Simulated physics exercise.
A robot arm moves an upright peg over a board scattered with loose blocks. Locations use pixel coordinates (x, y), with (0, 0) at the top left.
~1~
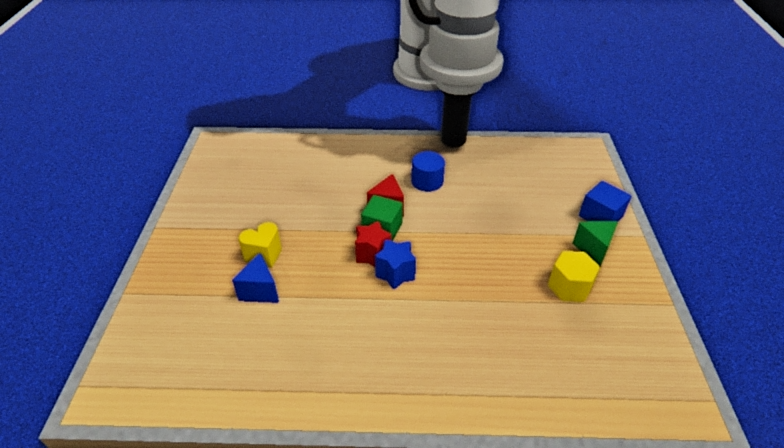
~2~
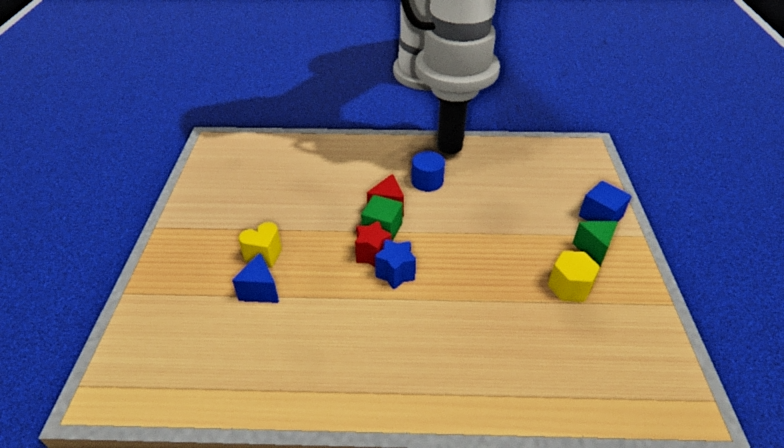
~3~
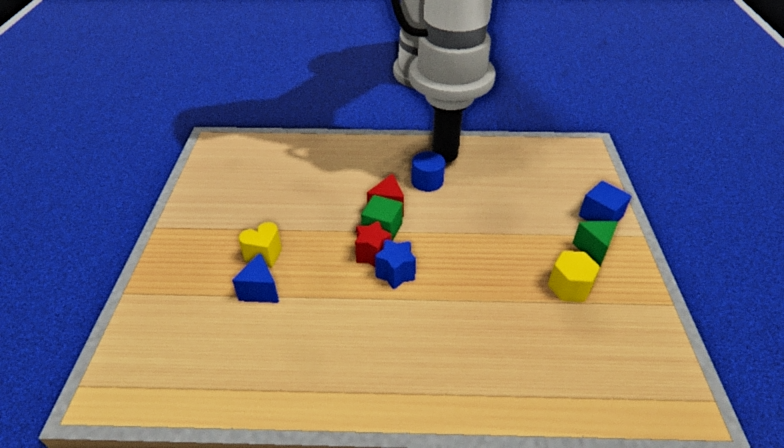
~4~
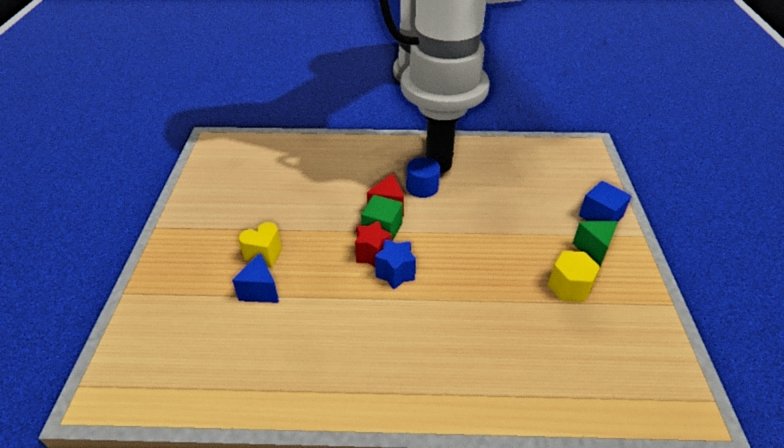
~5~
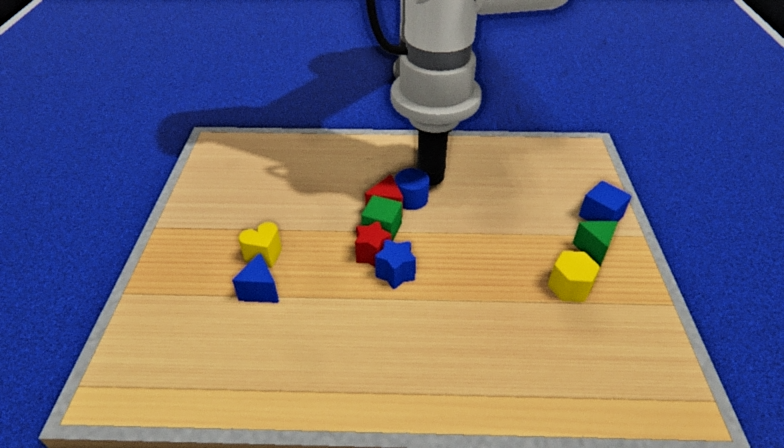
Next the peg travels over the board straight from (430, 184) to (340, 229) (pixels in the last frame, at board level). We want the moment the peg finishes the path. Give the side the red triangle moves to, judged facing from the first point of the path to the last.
Answer: Rightward.
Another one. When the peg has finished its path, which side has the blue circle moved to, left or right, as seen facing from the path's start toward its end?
The blue circle goes right.
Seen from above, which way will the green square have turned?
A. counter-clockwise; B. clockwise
It's A.
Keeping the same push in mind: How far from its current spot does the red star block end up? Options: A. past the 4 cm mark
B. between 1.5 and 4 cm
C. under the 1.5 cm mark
Letter B.
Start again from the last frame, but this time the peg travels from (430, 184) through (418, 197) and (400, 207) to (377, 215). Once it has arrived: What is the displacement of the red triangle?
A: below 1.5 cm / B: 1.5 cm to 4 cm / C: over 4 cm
C: Over 4 cm.
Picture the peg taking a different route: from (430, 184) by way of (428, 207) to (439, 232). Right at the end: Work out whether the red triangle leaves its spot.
It is moved from its place.
The first path, step by step. One third of the way, peg at (401, 191); red star block at (369, 238); green square at (372, 214), turned 35° anticlockwise; red triangle at (346, 196), turned 15° anticlockwise; blue circle at (376, 189).
Two thirds of the way, peg at (371, 206); red star block at (366, 244); green square at (367, 219), turned 45° anticlockwise; red triangle at (309, 204); blue circle at (340, 202).
At the end, peg at (340, 223); red star block at (367, 248); green square at (364, 223), turned 50° anticlockwise; red triangle at (276, 208), turned 40° clockwise; blue circle at (304, 215).
